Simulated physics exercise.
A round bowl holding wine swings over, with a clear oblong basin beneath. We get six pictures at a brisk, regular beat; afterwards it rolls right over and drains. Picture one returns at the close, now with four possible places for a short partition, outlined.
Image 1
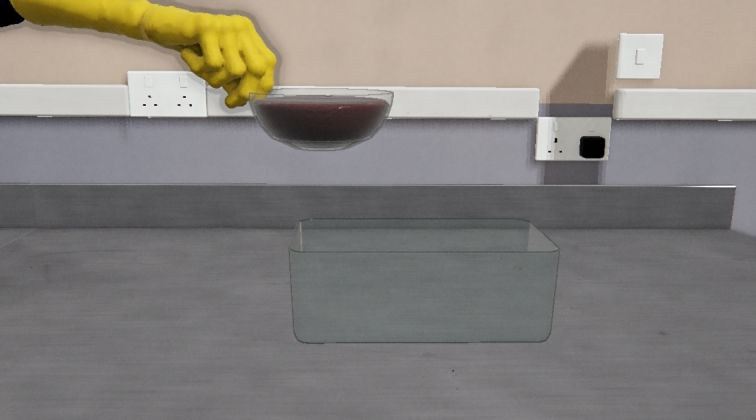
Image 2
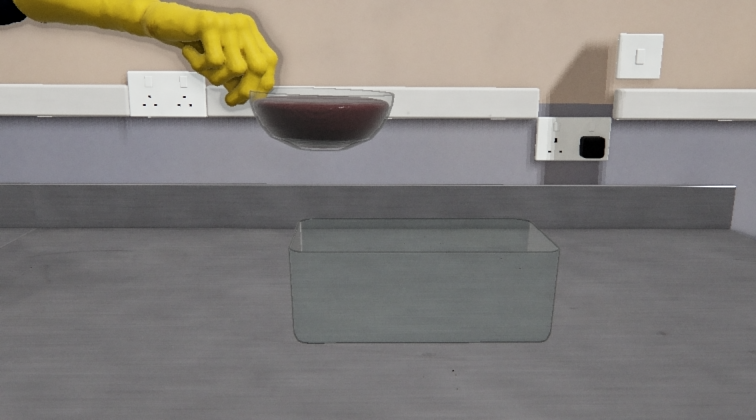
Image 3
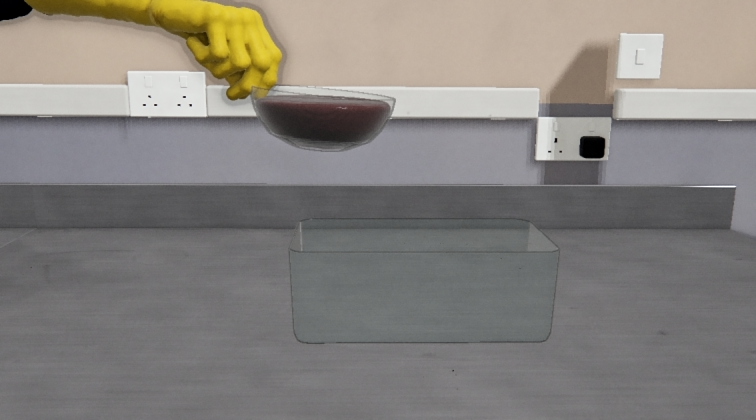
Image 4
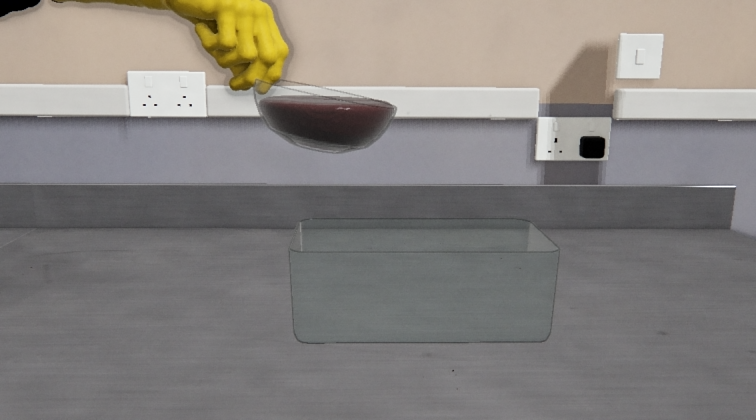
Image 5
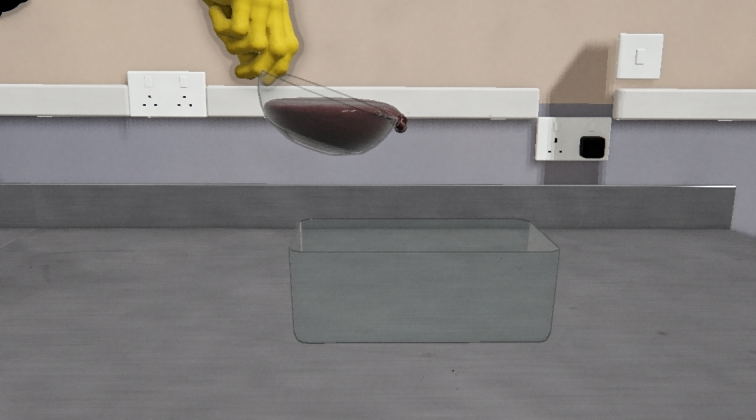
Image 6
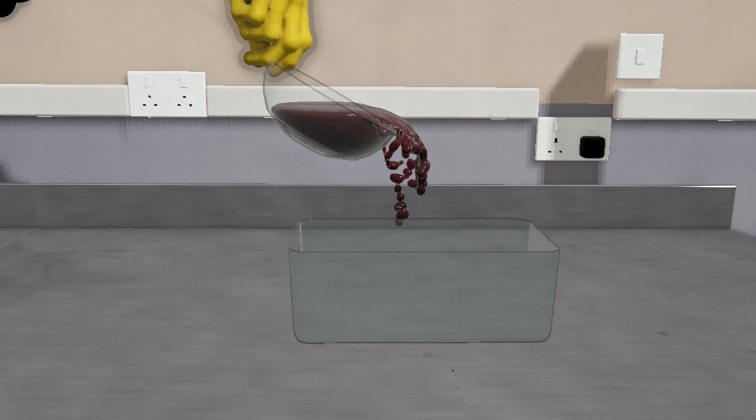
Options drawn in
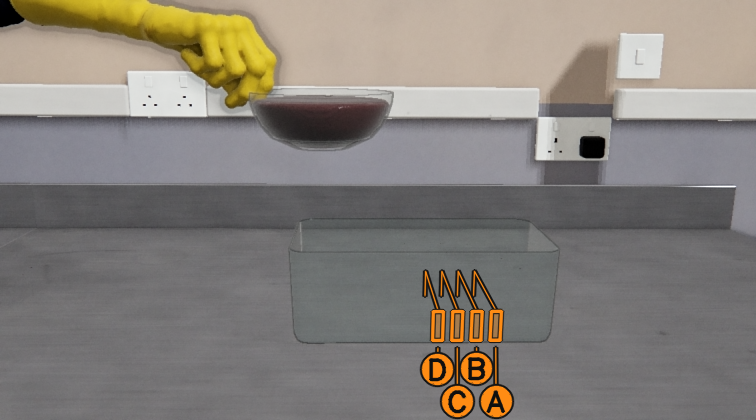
On a grey worktop in front of wall sockets, a yellow-gloved hand holds a glass bowl of dark red liquid above a clear oblong basin, then tilts it to the right, and the liquid pours over the lip in beaded strands.
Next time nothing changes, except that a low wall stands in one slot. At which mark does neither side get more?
C.
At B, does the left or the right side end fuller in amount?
The left side.
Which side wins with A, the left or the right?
More ends on the left.
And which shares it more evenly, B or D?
That would be D.
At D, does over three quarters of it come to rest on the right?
No, it does not.
In orange, A at (495, 347); B at (476, 347); C at (457, 347); D at (437, 347).
If A is chosen, about 93 % ends left of the wall and 6 % right of it.
If B is chosen, about 82 % ends left of the wall and 17 % right of it.
If C is chosen, about 51 % ends left of the wall and 47 % right of it.
If D is chosen, about 35 % ends left of the wall and 64 % right of it.
